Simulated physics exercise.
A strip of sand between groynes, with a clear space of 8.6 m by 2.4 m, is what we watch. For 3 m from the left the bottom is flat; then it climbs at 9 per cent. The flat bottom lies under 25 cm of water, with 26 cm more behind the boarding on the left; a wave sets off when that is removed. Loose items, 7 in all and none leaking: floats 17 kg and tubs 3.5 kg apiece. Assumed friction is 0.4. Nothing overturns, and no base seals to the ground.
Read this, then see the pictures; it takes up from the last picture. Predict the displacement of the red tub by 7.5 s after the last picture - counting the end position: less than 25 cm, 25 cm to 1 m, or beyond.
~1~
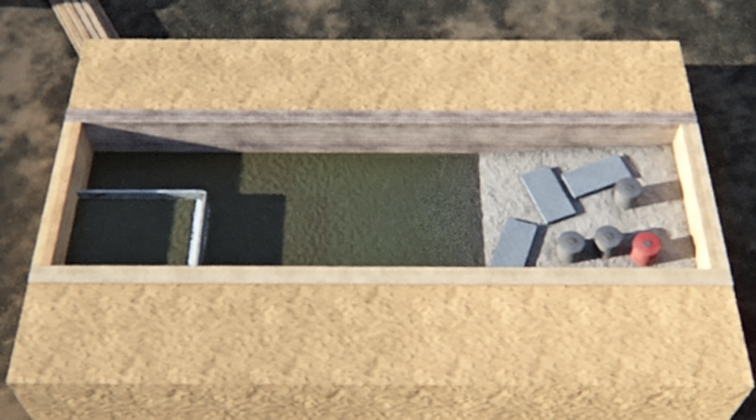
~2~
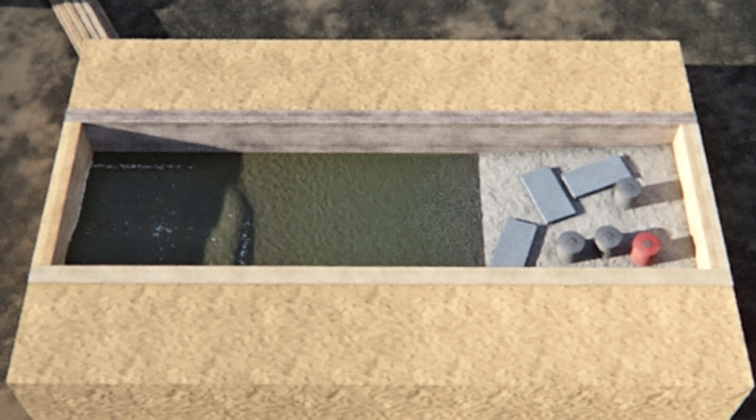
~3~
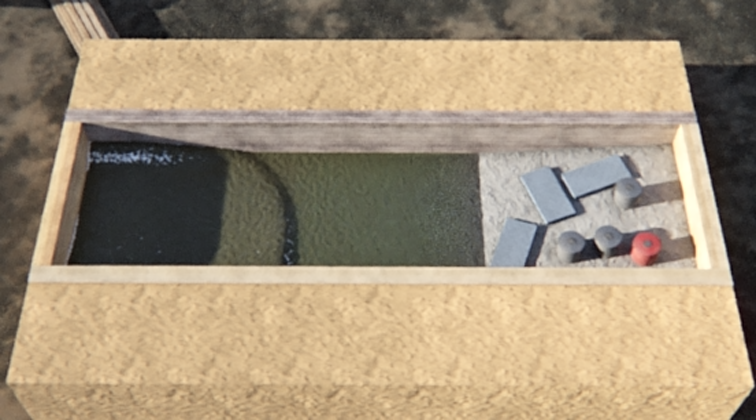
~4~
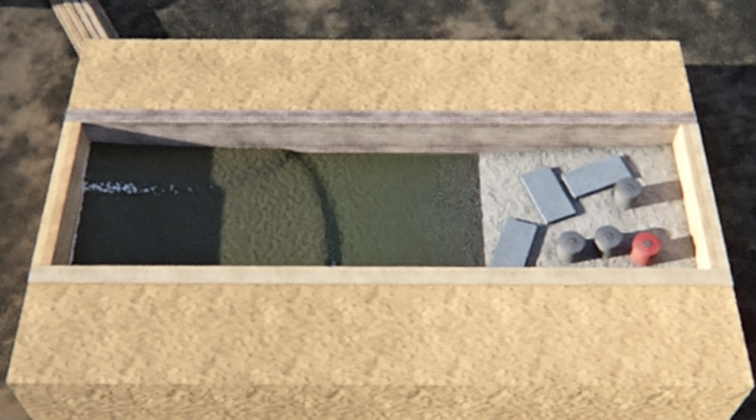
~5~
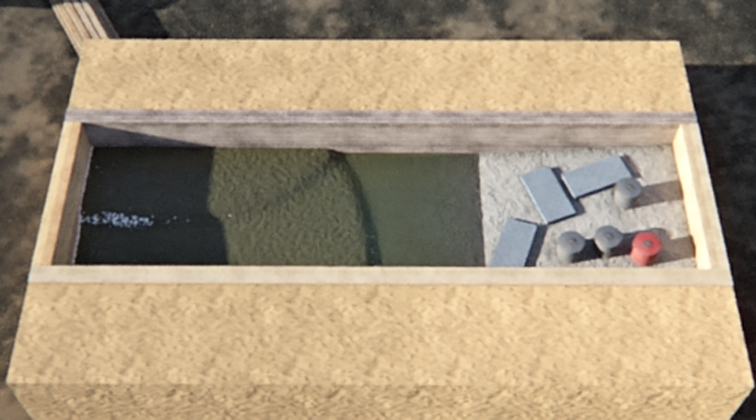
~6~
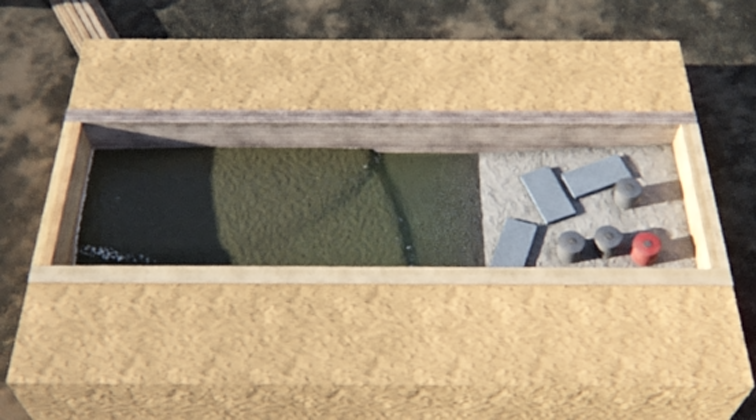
My answer: The red tub hardly moves.
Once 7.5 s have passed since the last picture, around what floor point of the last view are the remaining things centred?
I'd put it close to (538, 227) in the last view.
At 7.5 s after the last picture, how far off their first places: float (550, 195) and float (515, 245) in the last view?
200 cm, 150 cm.
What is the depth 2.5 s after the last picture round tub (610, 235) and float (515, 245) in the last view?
I'd estimate 0 cm for the first and 9 cm for the second.
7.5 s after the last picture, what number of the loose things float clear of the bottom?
I'd say 2 of them.
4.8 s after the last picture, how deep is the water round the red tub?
1 cm or so.
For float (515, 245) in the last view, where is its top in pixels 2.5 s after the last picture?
(541, 249) or thereabouts.
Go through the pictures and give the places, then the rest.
In the first frame, the red tub at (649, 244) rests on the ground; 13.8 m2 under water; 0 of 7 have shifted.
In the second frame, the red tub at (649, 244) rests on the ground; water covers 13.8 m2; 0 of 7 have shifted.
In the third frame, the red tub at (649, 244) rests on the ground; 13.8 m2 under water; 0 of 7 have shifted.
In the fourth frame, the red tub at (649, 244), on the bottom; 13.8 m2 under water; 0 of 7 have shifted.
In the fifth frame, the red tub at (649, 244), on the bottom; 13.8 m2 under water; 0 of 7 have shifted.
In the sixth frame, the red tub at (649, 244) rests on the ground; water covers 13.8 m2; 0 of 7 have shifted.
Then, 0.6 s after the last picture the red tub is near (649, 244), 0.0 m from its start, aground; 0 afloat.
Then, 2.5 s after the last picture the red tub is near (649, 244), 0.0 m from its start, aground; 1 afloat.
Then, 4.8 s after the last picture the red tub is near (649, 244), 0.0 m from its start, aground; 0 afloat.
Then, 7.5 s after the last picture the red tub is near (649, 244), 0.0 m from its start, aground; 2 afloat.
